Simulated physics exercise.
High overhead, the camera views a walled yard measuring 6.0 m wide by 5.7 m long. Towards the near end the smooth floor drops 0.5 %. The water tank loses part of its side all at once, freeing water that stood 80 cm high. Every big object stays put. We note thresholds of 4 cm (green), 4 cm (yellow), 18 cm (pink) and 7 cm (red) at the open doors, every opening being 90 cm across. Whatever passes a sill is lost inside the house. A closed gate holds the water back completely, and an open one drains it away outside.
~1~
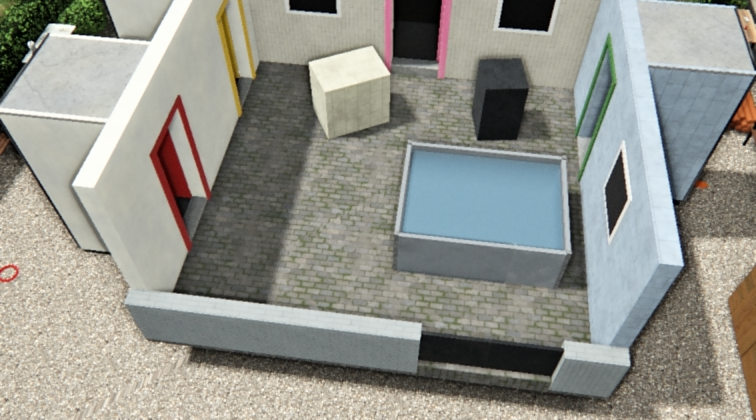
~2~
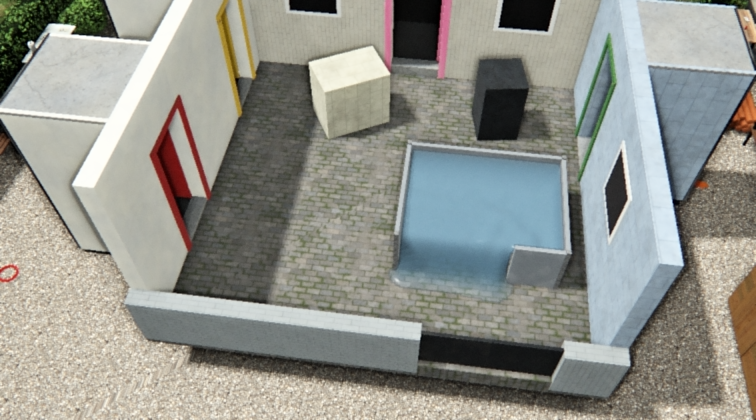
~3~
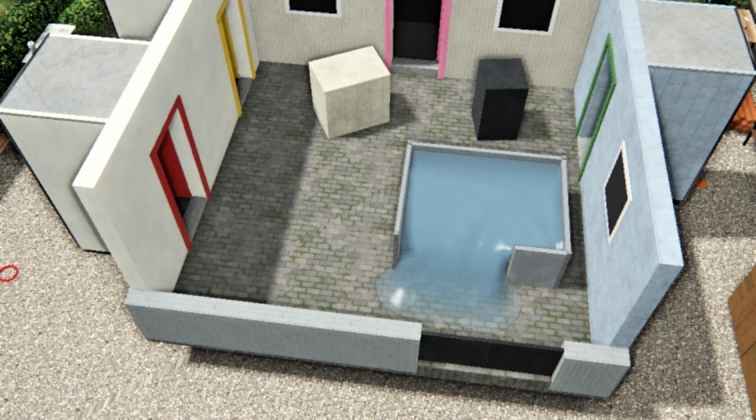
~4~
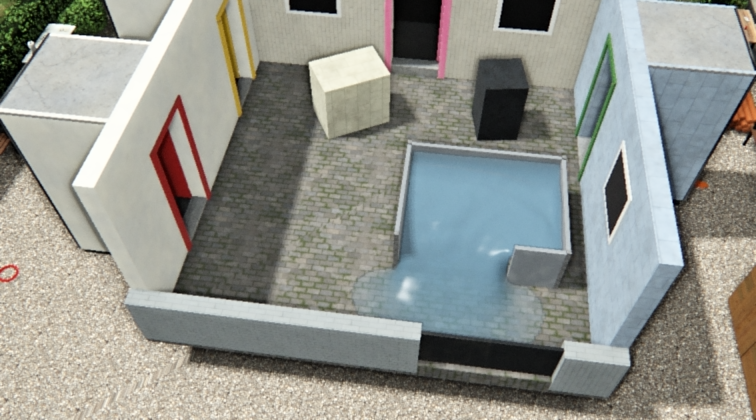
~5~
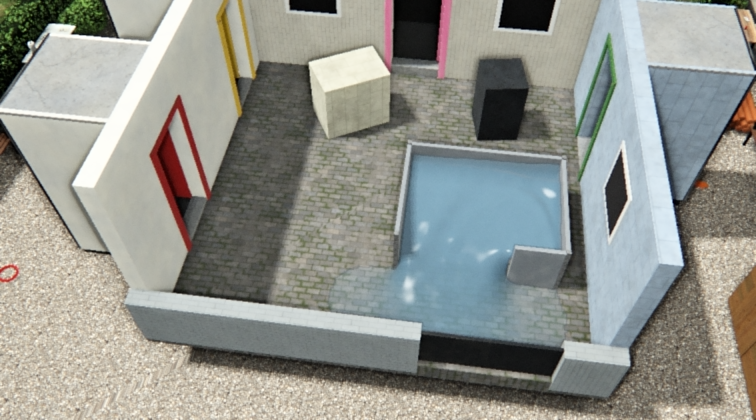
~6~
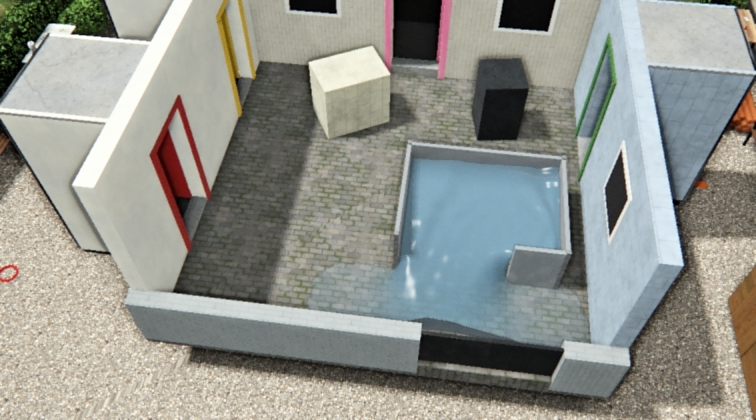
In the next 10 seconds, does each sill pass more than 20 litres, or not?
The green door does. The yellow door does. The pink door does not. The red door does.
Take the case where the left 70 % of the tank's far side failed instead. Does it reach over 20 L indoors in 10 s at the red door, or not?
Then: Red short of it.
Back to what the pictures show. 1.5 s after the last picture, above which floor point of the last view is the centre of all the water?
The water's centre sits at about (432, 274).
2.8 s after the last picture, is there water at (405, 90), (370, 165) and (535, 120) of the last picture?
The first point is not yet hit, the second is not yet hit and the third is awash.
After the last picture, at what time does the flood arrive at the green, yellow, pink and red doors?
Green = 1.6 s, yellow = 2.4 s, pink = 3.2 s, red = 1.2 s.
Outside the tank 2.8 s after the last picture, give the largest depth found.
Roughly 32 cm.
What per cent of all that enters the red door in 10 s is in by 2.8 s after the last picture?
Around 45 percent.
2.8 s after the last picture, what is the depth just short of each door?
Depths in cm: Green 10, yellow 5, pink 0, red 17.
Then, 0.7 s after the last picture water covers 20 % of the floor and is deepest (58 cm) near (431, 338); green door not reached, yellow door not reached, pink door not reached, red door not reached.
Then, 1.5 s after the last picture water covers 40 % of the floor and is deepest (46 cm) near (176, 319); green door not reached, yellow door not reached, pink door not reached, red door 21 cm at the sill, 5 L in.
Then, 2.8 s after the last picture water covers 60 % of the floor and is deepest (32 cm) near (576, 369); green door 10 cm at the sill, 10 L in, yellow door 5 cm at the sill, 0 L in, pink door not reached, red door 17 cm at the sill, 84 L in.
Then, 5.3 s after the last picture water covers 90 % of the floor and is deepest (18 cm) near (250, 88); green door 5 cm at the sill, 30 L in, yellow door 10 cm at the sill, 5 L in, pink door 16 cm at the sill, 0 L in, red door 14 cm at the sill, 150 L in.
Then, 9.3 s after the last picture water covers 100 % of the floor and is deepest (16 cm) near (568, 220); green door 9 cm at the sill, 54 L in, yellow door 11 cm at the sill, 125 L in, pink door 7 cm at the sill, 0 L in, red door 10 cm at the sill, 182 L in.
